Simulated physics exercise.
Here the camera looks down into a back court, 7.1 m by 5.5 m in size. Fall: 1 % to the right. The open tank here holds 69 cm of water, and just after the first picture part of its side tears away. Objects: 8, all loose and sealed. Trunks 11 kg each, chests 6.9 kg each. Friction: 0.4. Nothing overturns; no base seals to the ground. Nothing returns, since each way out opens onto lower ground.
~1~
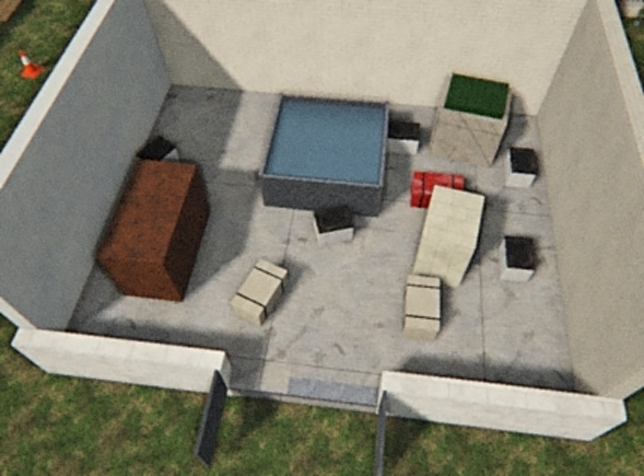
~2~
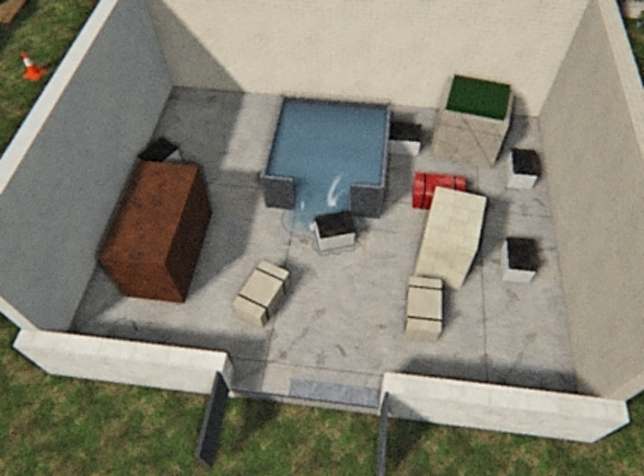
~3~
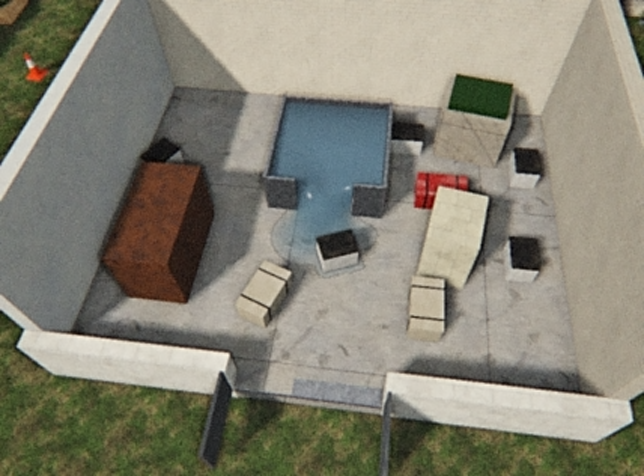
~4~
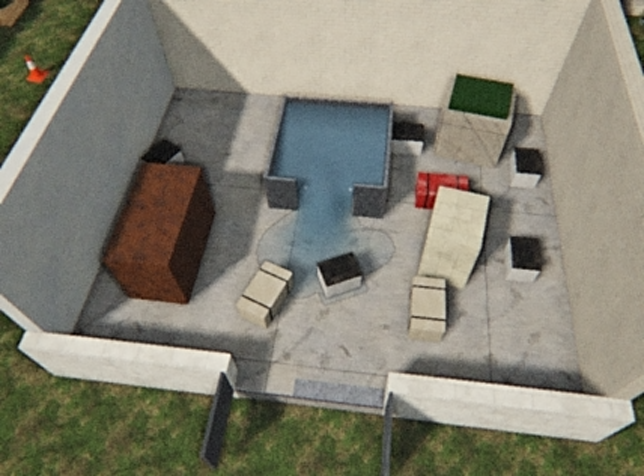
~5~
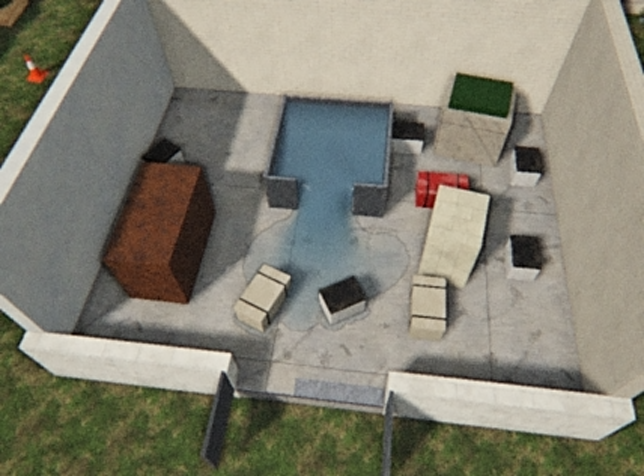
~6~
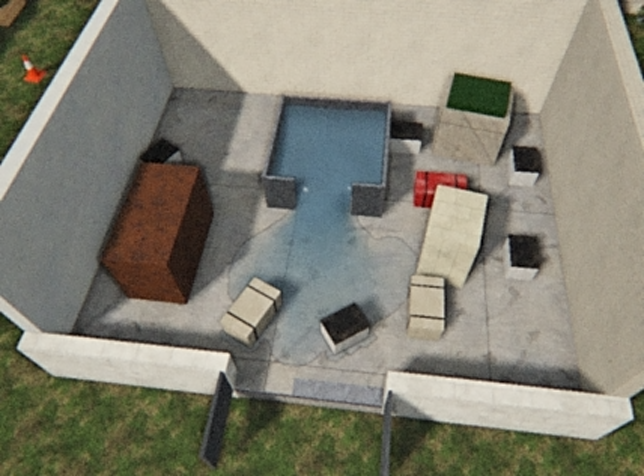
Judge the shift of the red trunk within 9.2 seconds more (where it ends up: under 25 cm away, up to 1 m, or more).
The red trunk? It stays roughly where it started.
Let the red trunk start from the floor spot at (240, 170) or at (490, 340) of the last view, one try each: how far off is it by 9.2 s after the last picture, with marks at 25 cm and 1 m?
From the first place it is barely disturbed; from the second it goes well off.
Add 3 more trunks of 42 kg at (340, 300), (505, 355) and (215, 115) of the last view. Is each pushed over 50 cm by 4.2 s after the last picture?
Going through them in the order asked, they come out clear of the mark, clear of the mark and shy of the mark.
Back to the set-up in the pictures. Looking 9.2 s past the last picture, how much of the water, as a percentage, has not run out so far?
Still held: Near 54 %.
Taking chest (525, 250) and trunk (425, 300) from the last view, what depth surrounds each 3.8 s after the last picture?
Depths: Near 2 cm, then near 4 cm.
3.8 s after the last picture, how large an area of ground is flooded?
Somewhere around 23 m2, roughly.
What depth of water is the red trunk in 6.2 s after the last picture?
1 cm or so.
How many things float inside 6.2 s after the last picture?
At that time, 2.
Then, 1.2 s after the last picture the red trunk is near (441, 183), 0.0 m from its start, aground; 1 of 8 are out; 1 afloat.
Then, 3.8 s after the last picture the red trunk is near (441, 183), 0.0 m from its start, aground; 1 of 8 are out; 2 afloat.
Then, 6.2 s after the last picture the red trunk is near (441, 183), 0.0 m from its start, aground; 1 of 8 are out; 2 afloat.
Then, 9.2 s after the last picture the red trunk is near (441, 183), 0.0 m from its start, aground; 1 of 8 are out; 3 afloat.
